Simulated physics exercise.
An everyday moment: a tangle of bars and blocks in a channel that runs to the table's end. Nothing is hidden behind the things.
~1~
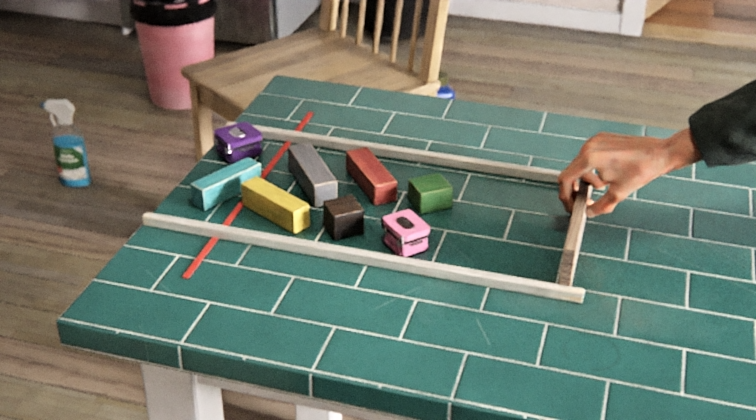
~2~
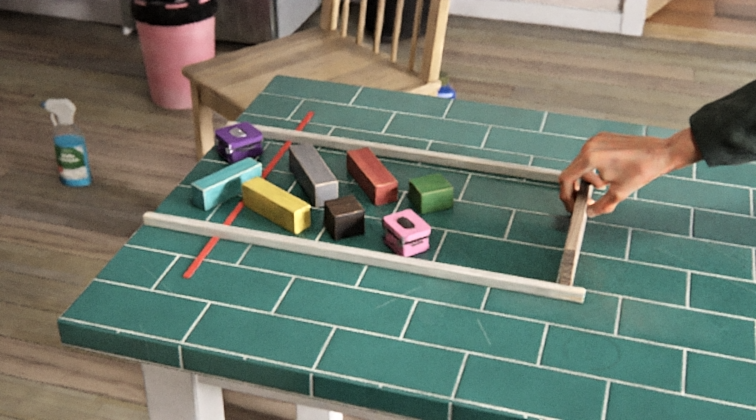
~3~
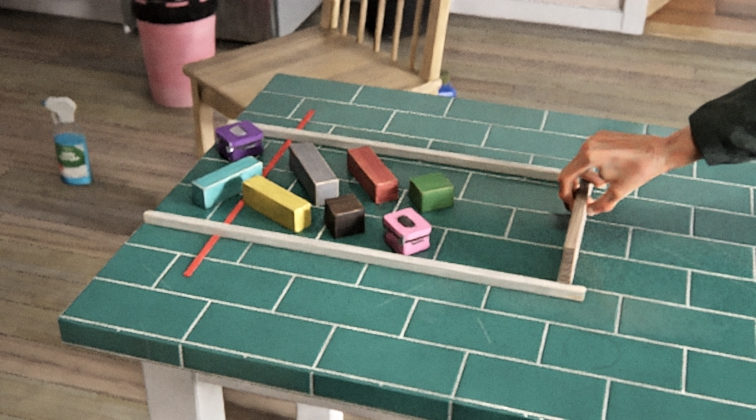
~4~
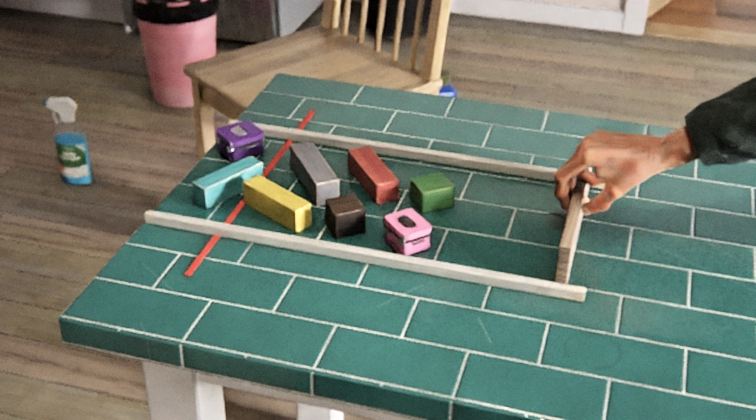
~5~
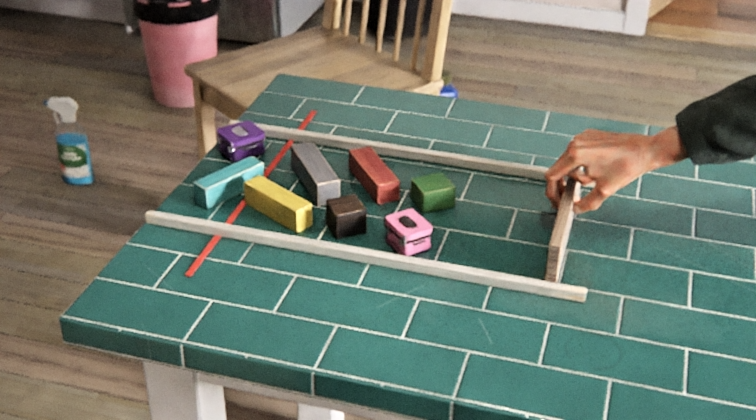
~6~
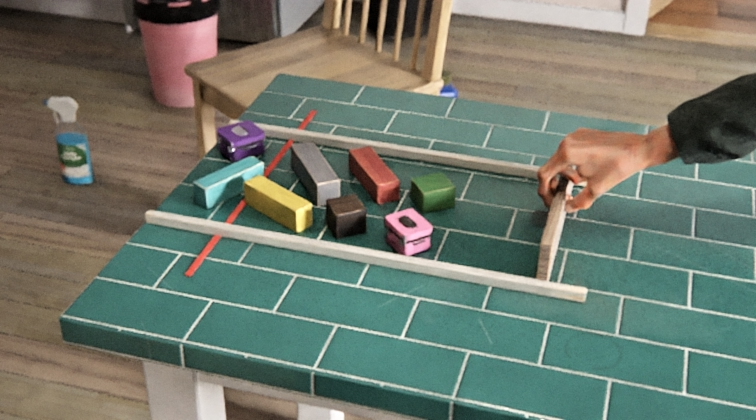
A hand reaches in from the right, gripping a wooden board on a green tiled table seen from above at an angle, with a chair and pink bin behind. Between two pale rails lie purple and pink cases, turquoise, yellow, grey and red bars, and black and green blocks, with red tape crossing at left. The hand slides the board slightly left while the objects stay still.
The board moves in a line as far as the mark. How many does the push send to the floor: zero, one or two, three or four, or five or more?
In the end the number that fall off is one or two.
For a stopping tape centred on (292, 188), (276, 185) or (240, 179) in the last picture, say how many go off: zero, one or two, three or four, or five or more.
One after another: None at all; 1 or 2; three or four.
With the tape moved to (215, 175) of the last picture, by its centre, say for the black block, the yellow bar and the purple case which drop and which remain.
The black block remains up; the yellow bar is lost; the purple case is lost.
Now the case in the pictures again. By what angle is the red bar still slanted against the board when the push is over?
About 0°.
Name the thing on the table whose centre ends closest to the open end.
The grey bar ends nearest.
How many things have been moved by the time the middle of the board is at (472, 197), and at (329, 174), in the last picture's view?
At the one place 0, at the other 7.
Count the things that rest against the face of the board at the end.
In contact: 3.
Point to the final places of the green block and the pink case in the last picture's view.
The green block stops around (255, 157); the pink case around (210, 209).
Early on, none off yet; purple case at rest near (242, 142); turquoise bar at rest near (230, 182); yellow bar at rest near (278, 203).
A while later, none off yet; purple case travelled a little near (223, 139); turquoise bar travelled a little near (197, 171); yellow bar travelled about its own width near (215, 194).
Finally, the number that fall off is one or two; lost, turquoise bar and purple case.
